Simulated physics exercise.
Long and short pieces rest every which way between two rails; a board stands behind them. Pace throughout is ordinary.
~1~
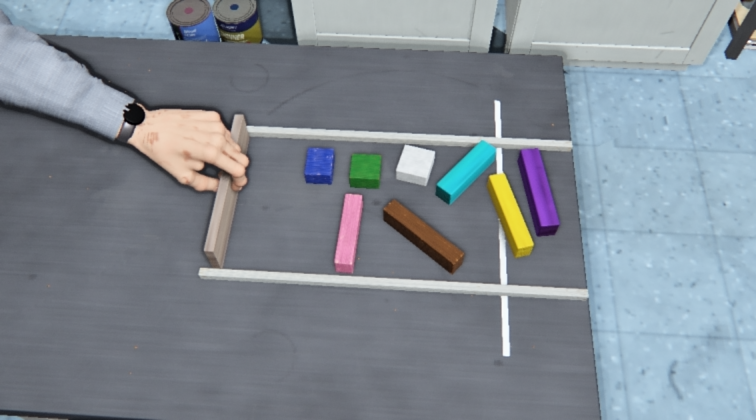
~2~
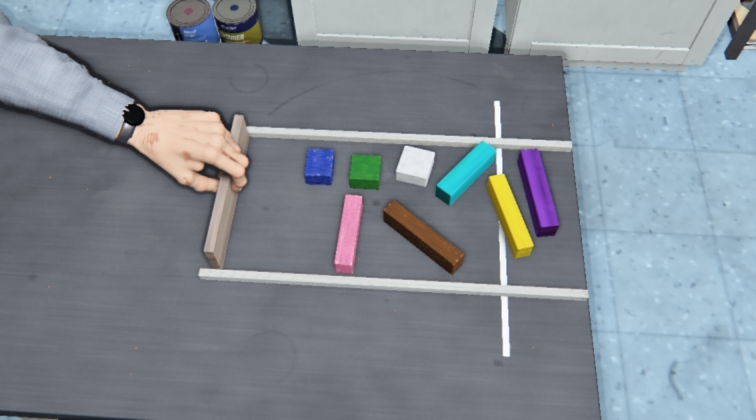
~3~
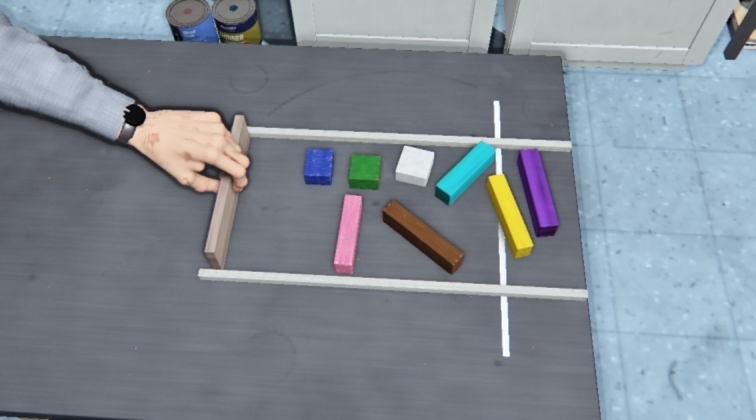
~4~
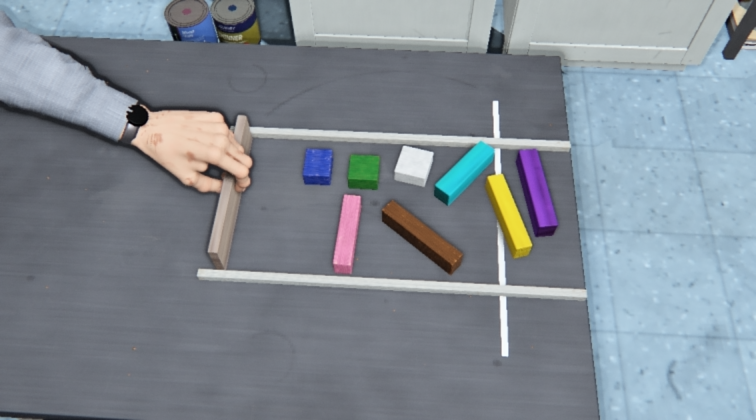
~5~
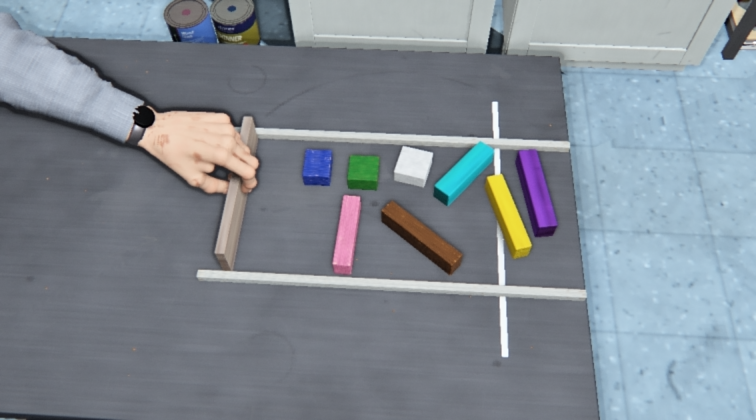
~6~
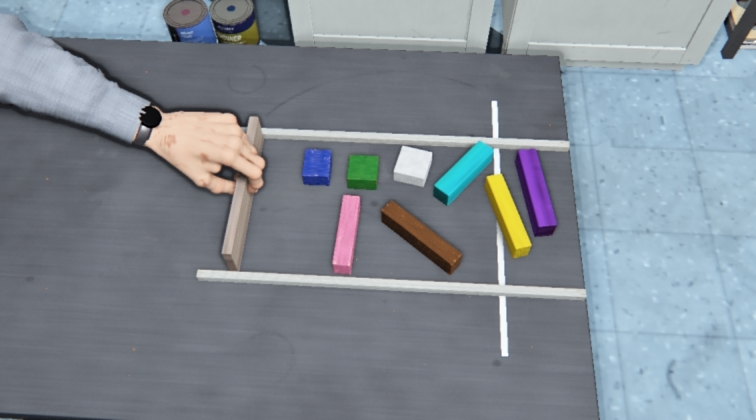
The clip shows a hand holding a board upright between two rails on a dark table, behind colourful long and short pieces; the board stays still at first, then the hand slides it slightly right while the pieces remain in place.
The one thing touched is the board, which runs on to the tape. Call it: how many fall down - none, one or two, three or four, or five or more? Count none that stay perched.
Call: One or two fall down.
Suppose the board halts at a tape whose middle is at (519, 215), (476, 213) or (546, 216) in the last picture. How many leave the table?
In that order 4, 1 and 5.
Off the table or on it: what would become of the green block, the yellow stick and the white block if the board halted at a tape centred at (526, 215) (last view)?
Lab note - green block not toppled, yellow stick toppled, white block toppled.
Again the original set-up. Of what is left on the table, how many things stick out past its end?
The count is 2.
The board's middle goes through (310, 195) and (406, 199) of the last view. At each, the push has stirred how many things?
Respectively 1 and 8.
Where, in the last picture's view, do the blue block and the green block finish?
In the last picture, roughly (511, 174) and (540, 175).
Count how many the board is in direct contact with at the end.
Contact count: 2.
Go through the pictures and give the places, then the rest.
Purple stick (538, 191); yellow stick (509, 215); turquoise stick (466, 172); board (229, 189); tape (501, 214), in the first picture.
Yellow stick (509, 215); pink bar (349, 233), in the second picture.
Turquoise stick (466, 173); blue block (319, 167), in the third picture.
Purple stick (536, 192); green block (364, 172), in the fourth picture.
Yellow stick (507, 215); board (238, 191), in the fifth picture.
Purple stick (535, 192); yellow stick (507, 215); turquoise stick (464, 173); board (244, 192); tape (499, 214), in the sixth picture.
Soon after, none off yet; purple stick at rest near (535, 192); yellow stick at rest near (507, 215); turquoise stick at rest near (464, 173).
After that, none off yet; purple stick at rest near (535, 192); yellow stick displaced a little near (517, 216); turquoise stick displaced a little near (496, 176).
And then, none off yet; purple stick tilting a little near (587, 208); yellow stick displaced a little near (553, 220); turquoise stick displaced about its own width near (561, 180).
In the end, the number that fall off is one or two; gone, turquoise stick and purple stick.
